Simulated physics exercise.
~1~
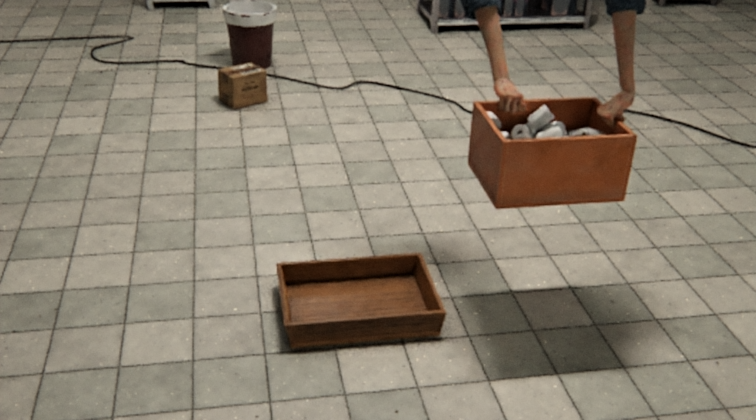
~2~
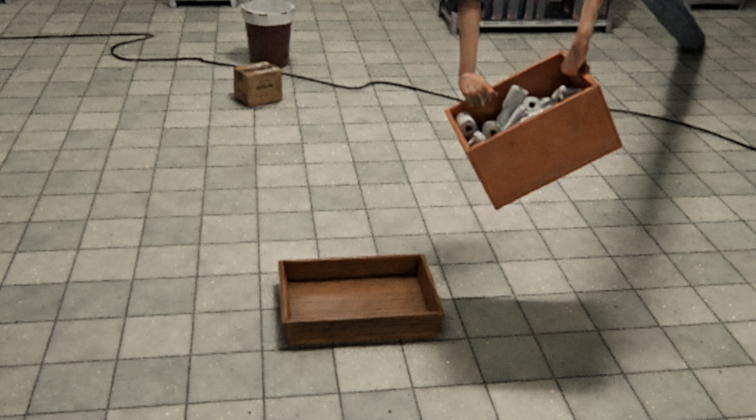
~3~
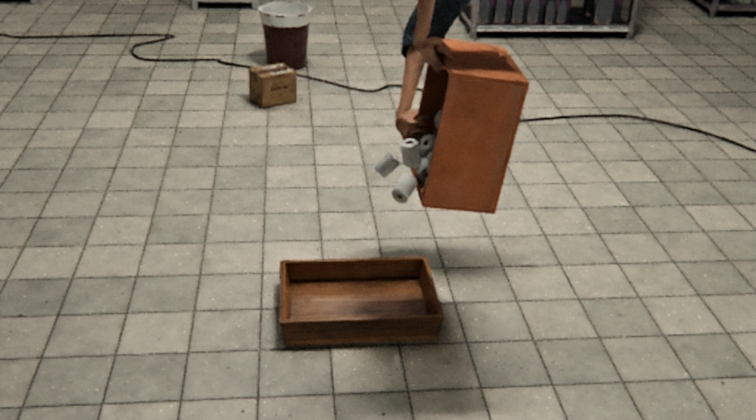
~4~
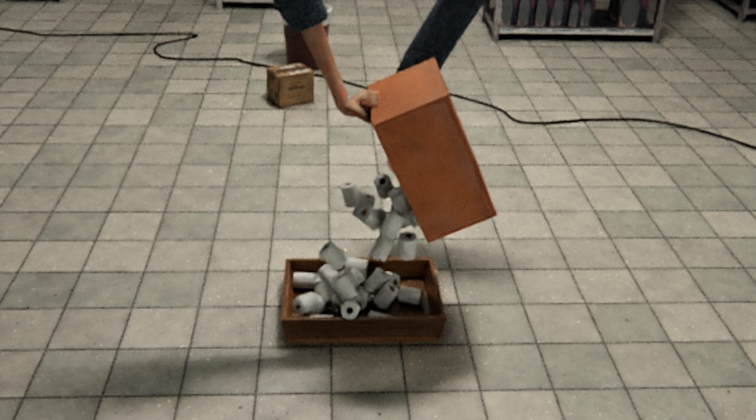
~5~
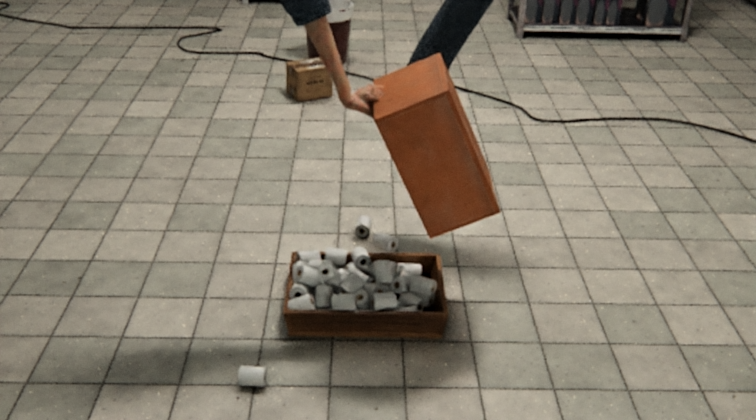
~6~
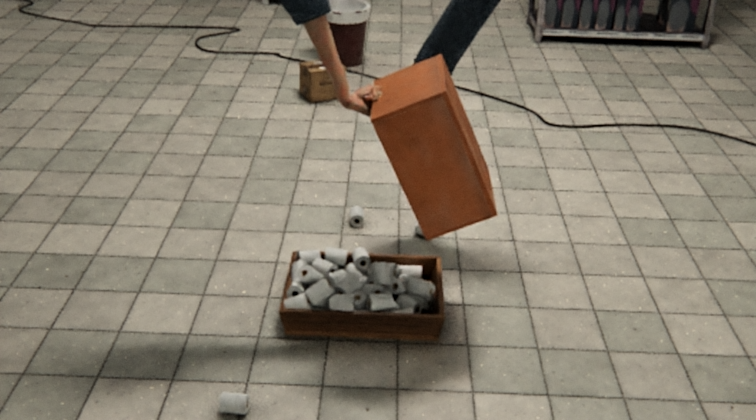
On a tiled floor, hands tip white rolls from an orange crate, nearly all filling a tray.
